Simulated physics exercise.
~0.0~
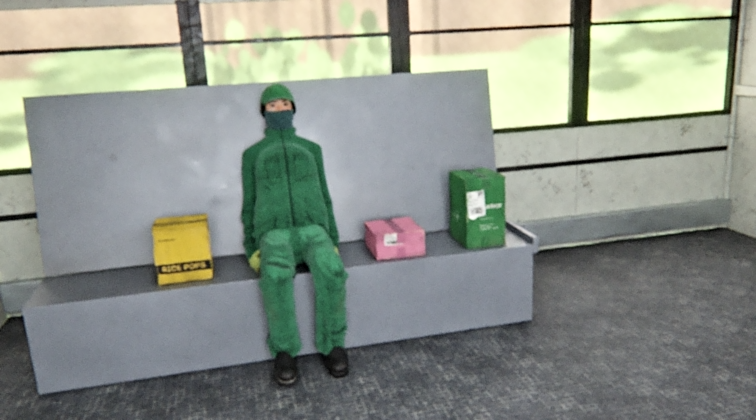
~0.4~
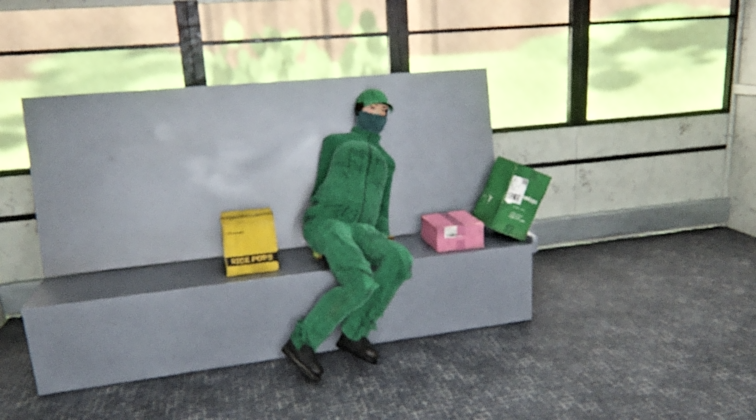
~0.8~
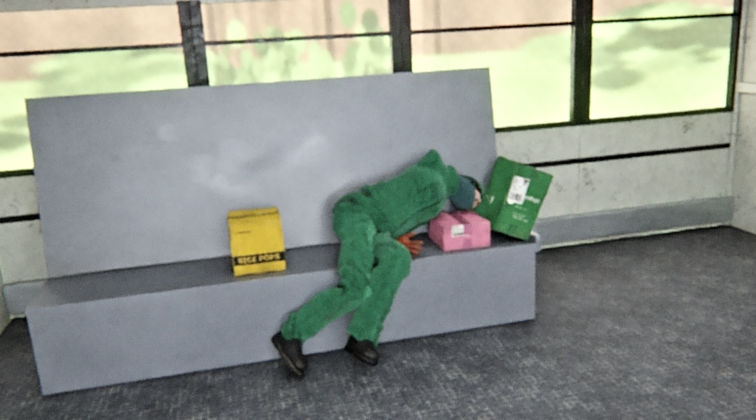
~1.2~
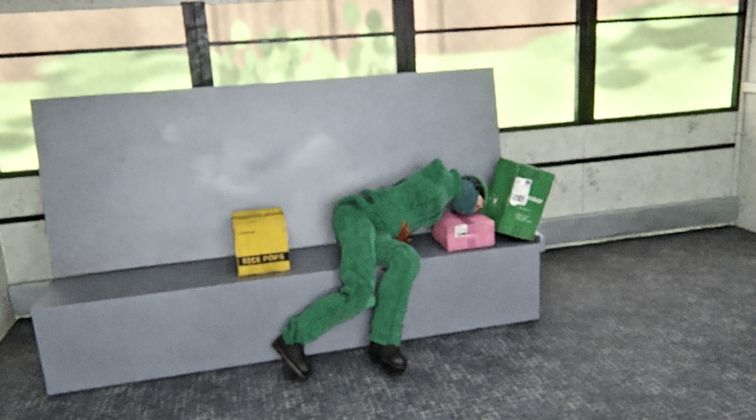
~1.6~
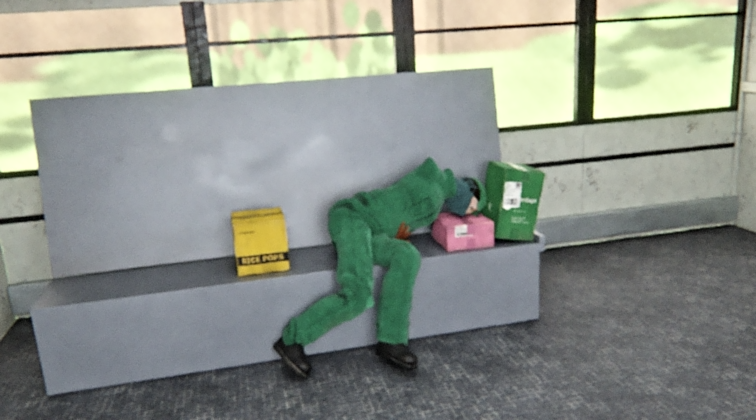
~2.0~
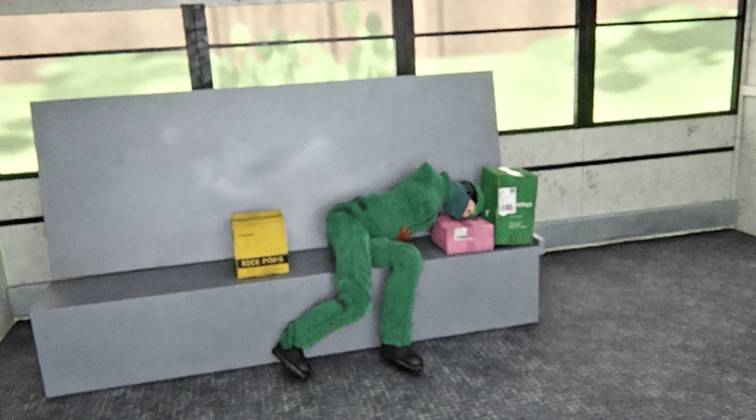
A limp figure in green clothes, cap and face covering sits slumped on a gray bench, with a yellow box to the left and a pink carton and a taller green box to the right. The figure slides right and leans over, while the boxes shift right too and the green one tilts outward near the bench's end. The sleeper then topples sideways, head coming down by the pink carton, legs trailing left. The green box hangs tilted briefly, then rocks back upright. At the end, all three boxes and the sleeper's hips remain on the seat.
